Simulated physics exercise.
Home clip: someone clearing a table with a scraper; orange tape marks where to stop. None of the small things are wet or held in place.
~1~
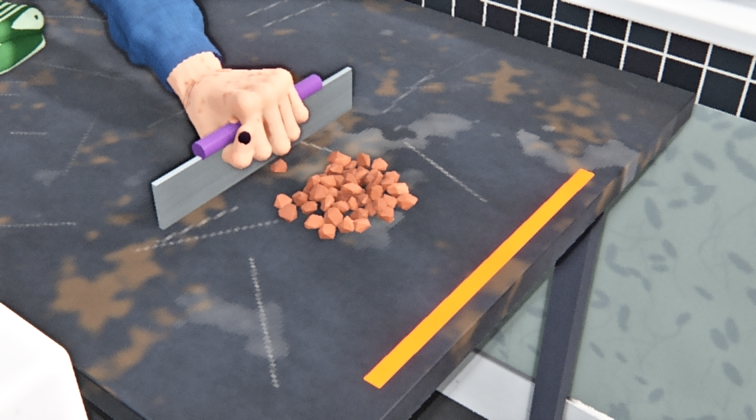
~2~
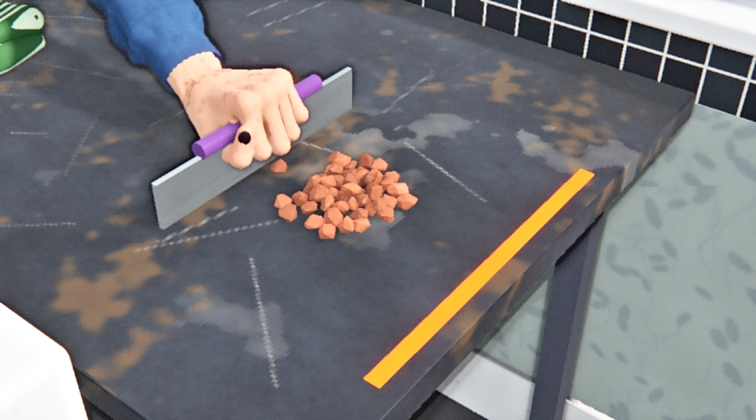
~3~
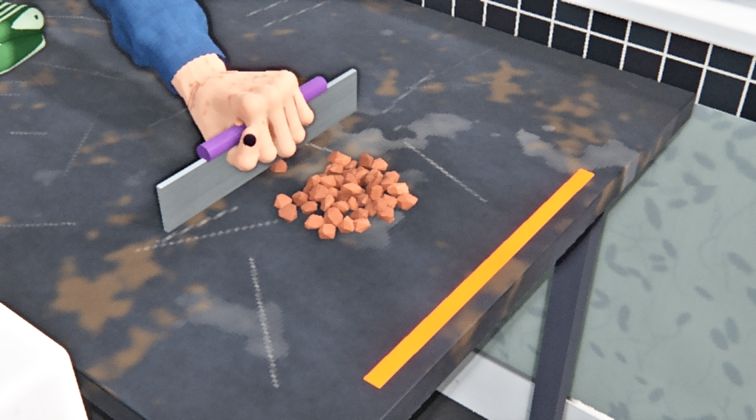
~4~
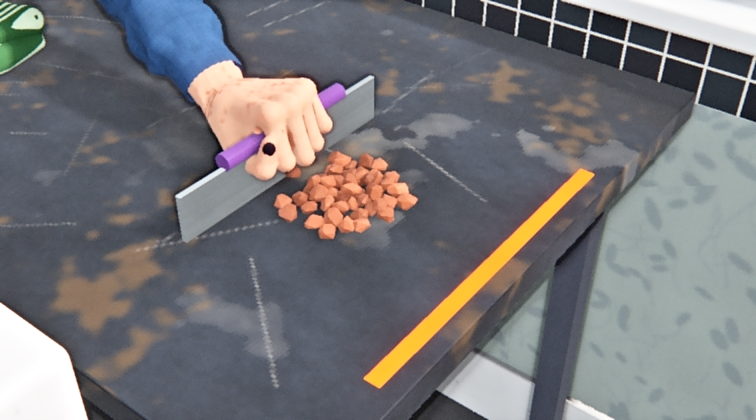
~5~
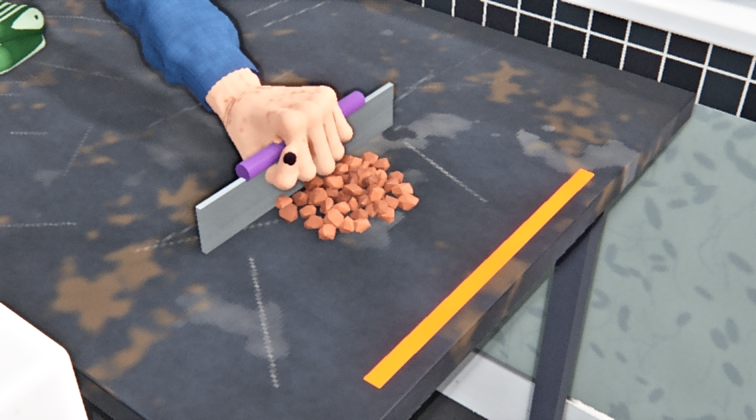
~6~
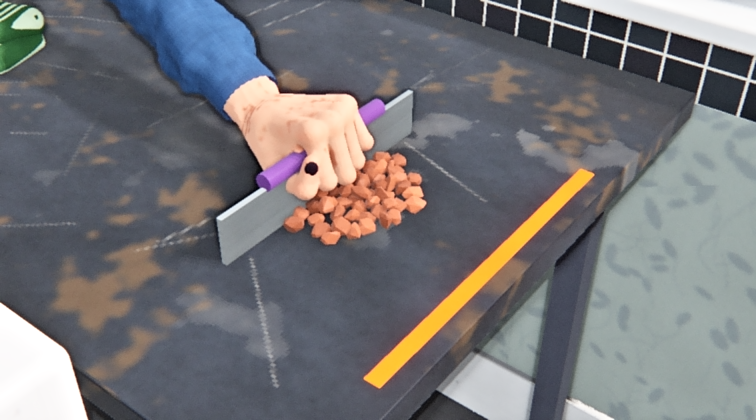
On a dark, worn tabletop with an orange strip near its edge, a hand in a blue sleeve holds a purple-handled scraper still, then slides it a short way right, pushing into a heap of reddish-brown chunks and shifting them slightly.
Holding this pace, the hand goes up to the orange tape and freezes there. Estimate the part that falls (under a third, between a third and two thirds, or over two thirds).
What remains is beneath a third.
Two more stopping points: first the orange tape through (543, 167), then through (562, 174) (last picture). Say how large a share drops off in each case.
First close to 20 percent, then close to 60 percent.
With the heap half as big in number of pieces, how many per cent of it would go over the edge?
It would be roughly 70 percent.
Soon, scraper still moving, near (411, 186); heap all on the table, its front near (503, 241).
A while on, scraper stopped at the orange tape; heap about two thirds over the edge.
Towards the end, scraper stopped at the orange tape; heap most over the edge.
Finally, scraper stopped at the orange tape; heap most over the edge.
